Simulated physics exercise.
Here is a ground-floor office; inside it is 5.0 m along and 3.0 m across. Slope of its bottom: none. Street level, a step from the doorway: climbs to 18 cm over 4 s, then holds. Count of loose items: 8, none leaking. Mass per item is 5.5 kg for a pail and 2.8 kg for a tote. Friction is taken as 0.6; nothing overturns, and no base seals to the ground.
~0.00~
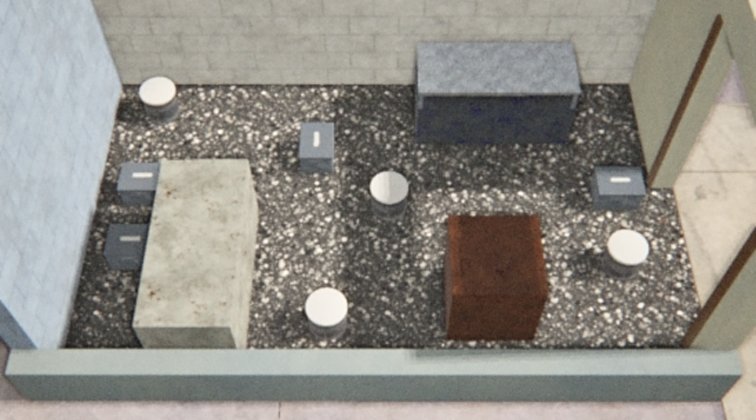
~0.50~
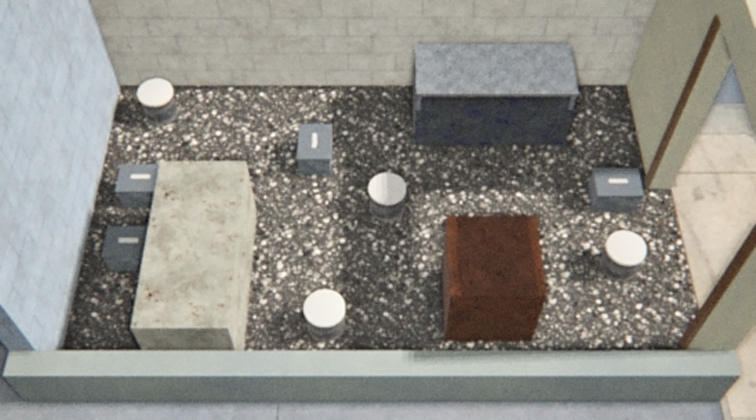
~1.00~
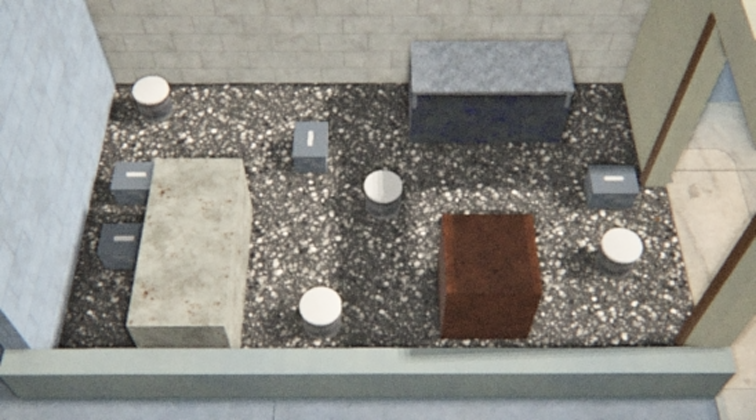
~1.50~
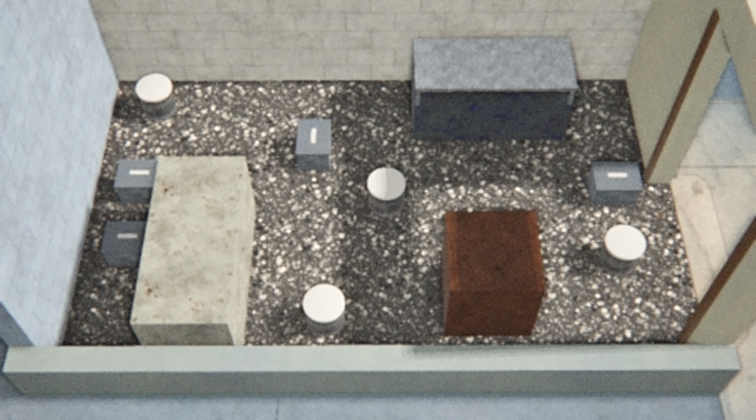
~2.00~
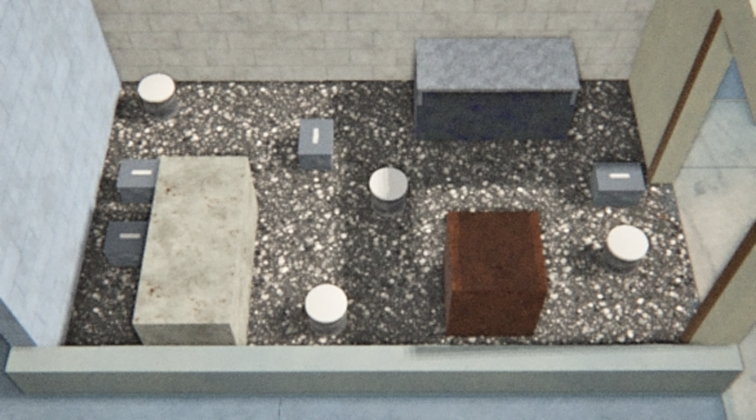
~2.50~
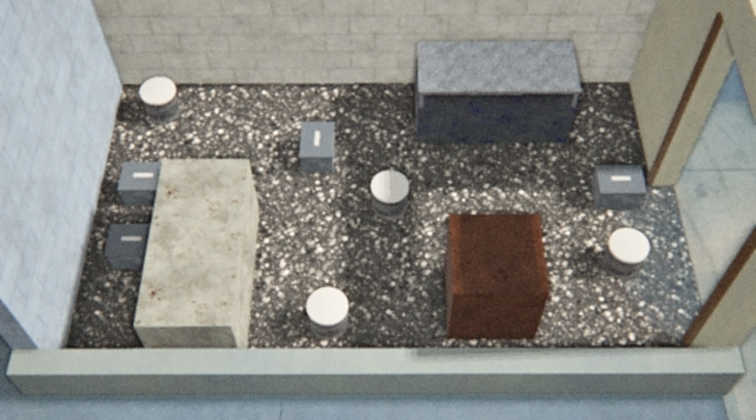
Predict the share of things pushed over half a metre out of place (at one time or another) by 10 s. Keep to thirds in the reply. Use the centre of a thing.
My answer: Two thirds or more.
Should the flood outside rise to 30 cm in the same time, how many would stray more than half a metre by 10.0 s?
Then it comes to 8.
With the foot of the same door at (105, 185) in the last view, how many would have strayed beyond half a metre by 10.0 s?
You'd get 4 in that case.
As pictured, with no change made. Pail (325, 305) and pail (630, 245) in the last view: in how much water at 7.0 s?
Depth approx. 5 cm / 6 cm.
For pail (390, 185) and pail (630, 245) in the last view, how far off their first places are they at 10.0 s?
120 cm, 200 cm.
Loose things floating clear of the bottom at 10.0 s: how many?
Total: 8.
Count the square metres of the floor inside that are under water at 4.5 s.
About 4.5 m2 is covered.
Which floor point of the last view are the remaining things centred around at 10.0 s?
I'd put it around (267, 247).
After 3.5 s 0 of 8 are over 50 cm from their spots; 0 afloat.
After 4.5 s 1 of 8 are over 50 cm from their spots; 0 afloat.
After 7.0 s 3 of 8 are over 50 cm from their spots; 0 afloat.
After 10.0 s 6 of 8 are over 50 cm from their spots, and 6 have been at some point; 8 afloat.
